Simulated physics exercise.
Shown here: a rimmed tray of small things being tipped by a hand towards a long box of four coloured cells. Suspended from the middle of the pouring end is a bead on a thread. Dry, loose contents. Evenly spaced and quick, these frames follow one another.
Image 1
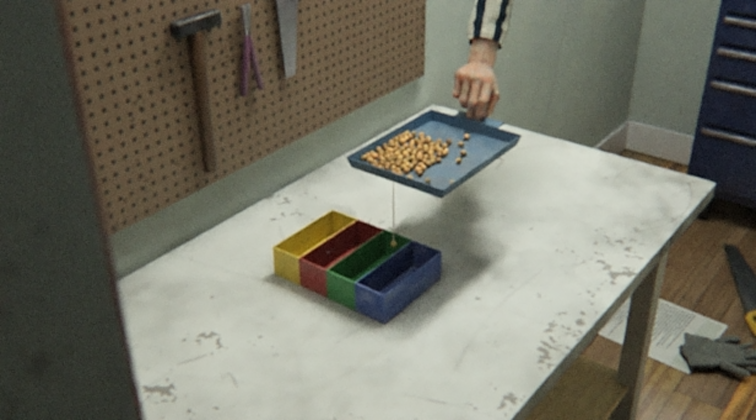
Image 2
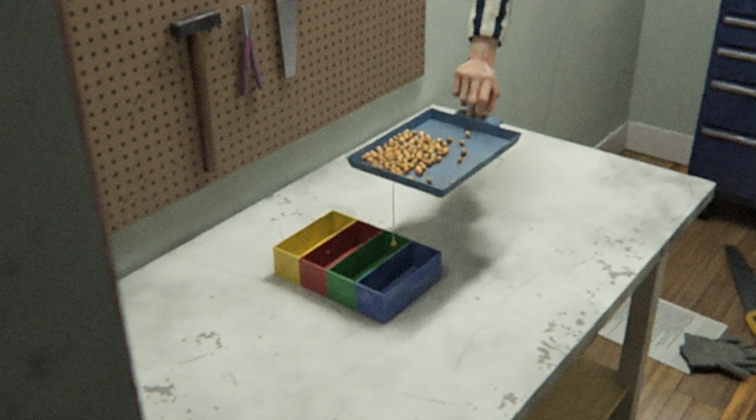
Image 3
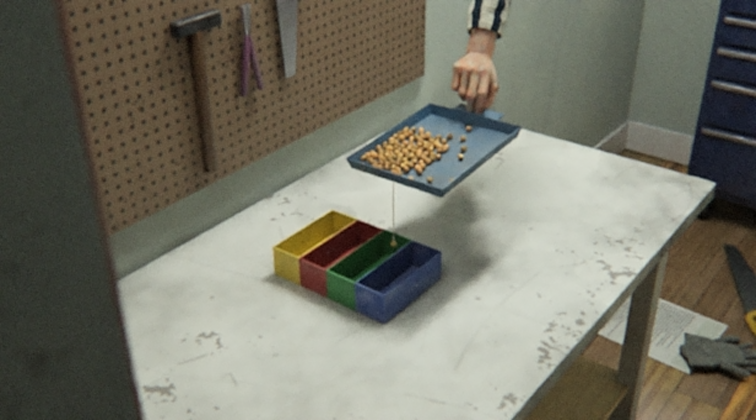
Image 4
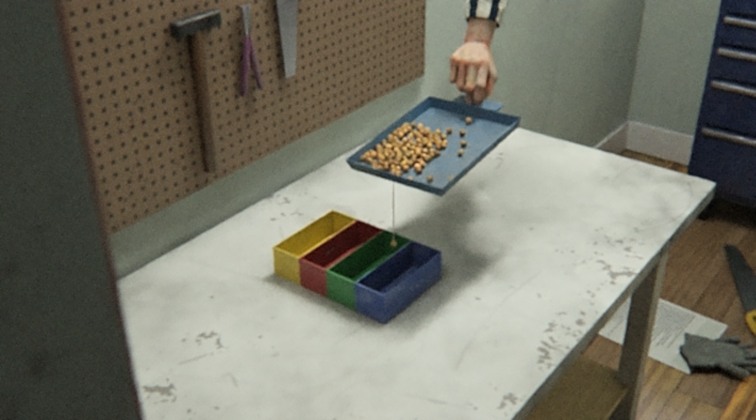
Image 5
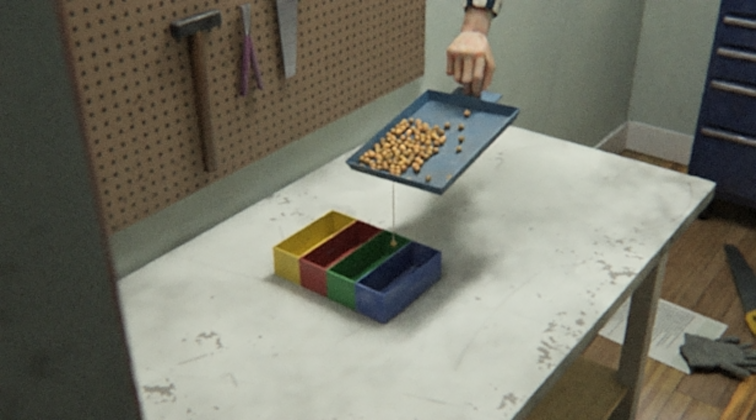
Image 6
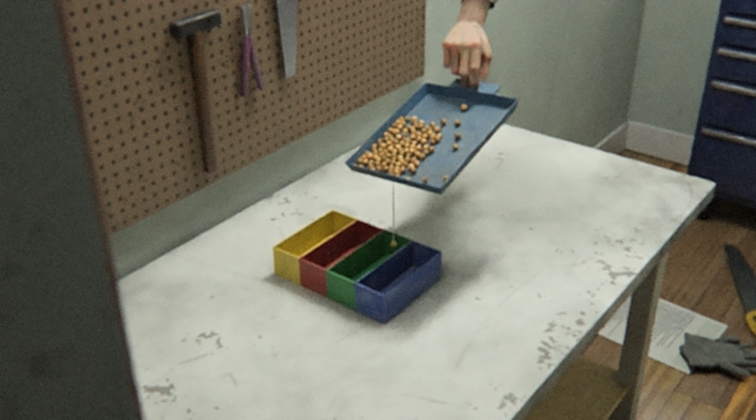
A hand held a blue tray of small wooden beads above a box of yellow, red, green and blue compartments, then gradually tilted it toward the box, the near left corner lowest, as the beads shifted slightly.
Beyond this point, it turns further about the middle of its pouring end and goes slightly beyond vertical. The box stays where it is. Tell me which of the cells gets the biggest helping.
The biggest helping lands in the red cell.
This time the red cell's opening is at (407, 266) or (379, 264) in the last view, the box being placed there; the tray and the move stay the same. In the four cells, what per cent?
Around 20 then around 50 per cent.
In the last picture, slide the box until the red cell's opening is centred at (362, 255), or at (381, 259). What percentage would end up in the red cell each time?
It would be near 40 per cent first and near 10 per cent second.
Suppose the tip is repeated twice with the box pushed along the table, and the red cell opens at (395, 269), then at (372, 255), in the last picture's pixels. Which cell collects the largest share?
The cell in yellow; that yellow cell.
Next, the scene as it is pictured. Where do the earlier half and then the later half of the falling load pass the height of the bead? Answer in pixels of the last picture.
I'd say around (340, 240) at first, then around (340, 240).
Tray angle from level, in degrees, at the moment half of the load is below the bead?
Close to 85° of tilt at that moment.
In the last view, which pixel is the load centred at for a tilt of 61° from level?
Look around (371, 168) in the last picture.
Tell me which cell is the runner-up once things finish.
Rank 2: The green one.
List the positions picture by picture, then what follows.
The first frame shows corners of the pouring end at (351, 157) and (442, 187), level; middle of the load at (407, 156), round wooden beads; bead on its thread at (393, 244); yellow cell at (287, 263); red cell at (313, 275); green cell at (341, 288); blue cell at (370, 301).
The second frame shows corners of the pouring end at (351, 157) and (442, 187), level; middle of the load at (407, 156).
The third frame shows corners of the pouring end at (351, 158) and (441, 187), tipped barely, lowest at the left corner; middle of the load at (406, 154).
The fourth frame shows corners of the pouring end at (350, 159) and (440, 186), tipped a little, lowest at the left corner; middle of the load at (406, 152).
The fifth frame shows corners of the pouring end at (350, 160) and (440, 185), tipped a little, lowest at the left corner; middle of the load at (404, 151).
The sixth frame shows corners of the pouring end at (349, 162) and (439, 185), tipped clearly, lowest at the left corner; middle of the load at (401, 150), most on the move; yellow cell at (287, 263); red cell at (313, 275); green cell at (341, 288); blue cell at (370, 301).
Soon after the last picture, tray tipped steeply; most on the tray; a stray few in the red cell; a small part falling or outside the box.
A little later, tray tipped right over; a stray few on the tray; about half in the red cell; about a quarter in the green cell; a stray few in the yellow cell; a small part falling or outside the box.
Later still, tray tipped past a quarter turn; about two thirds in the red cell; about a quarter in the green cell; a small part in the yellow cell; a small part falling or outside the box.
At rest, tray tipped past a quarter turn; about two thirds in the red cell; about a quarter in the green cell; a small part in the yellow cell; none in the blue cell; a small part outside the box.
